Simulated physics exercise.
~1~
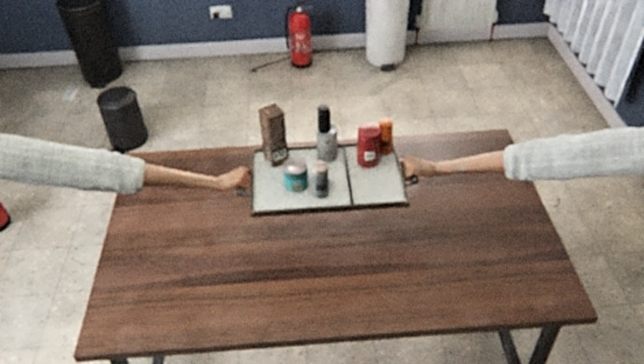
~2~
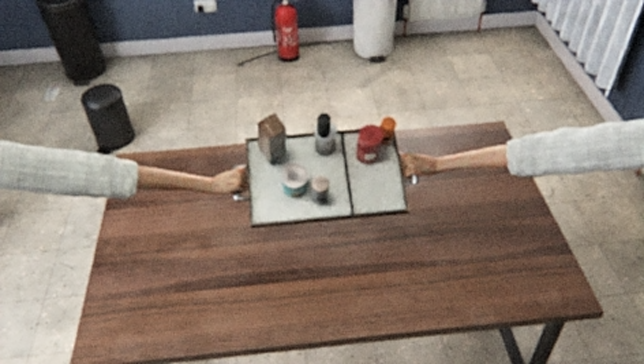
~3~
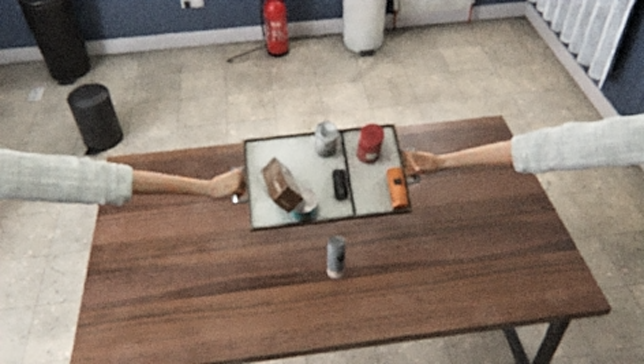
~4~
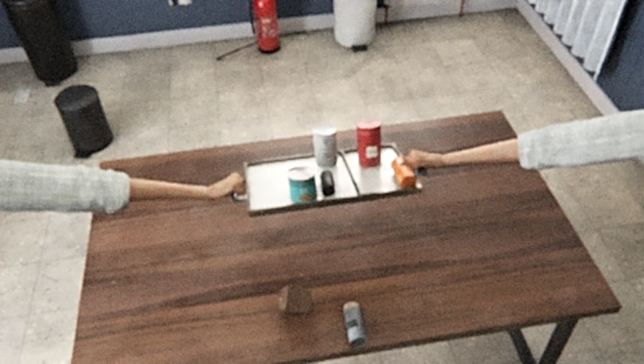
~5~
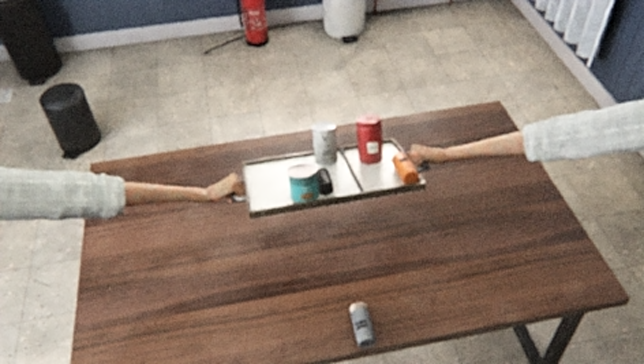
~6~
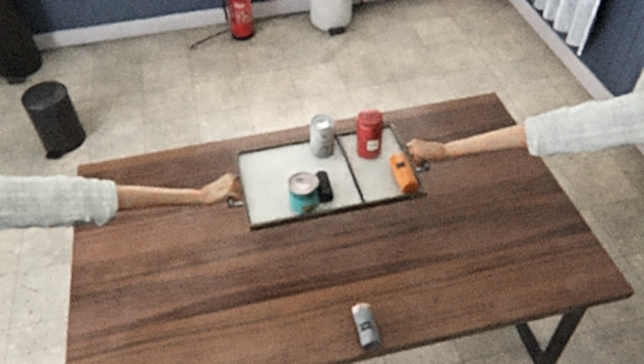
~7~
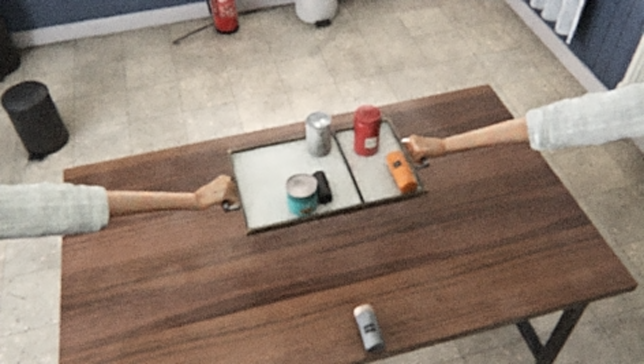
Two hands in pale sleeves hold a light, divided tray over a wooden table, seen from above in a room with a bin and red extinguisher behind. It carries a brown carton, turquoise and white tins, a red jar, and orange, grey and black shakers. The near edge dips; the carton and the orange and black shakers topple, while the grey shaker drops to the table. The carton follows, then disappears from view as the tray tips back the other way. Finally the orange and black shakers lie on the tray, tins and jar upright, the grey shaker on the table.
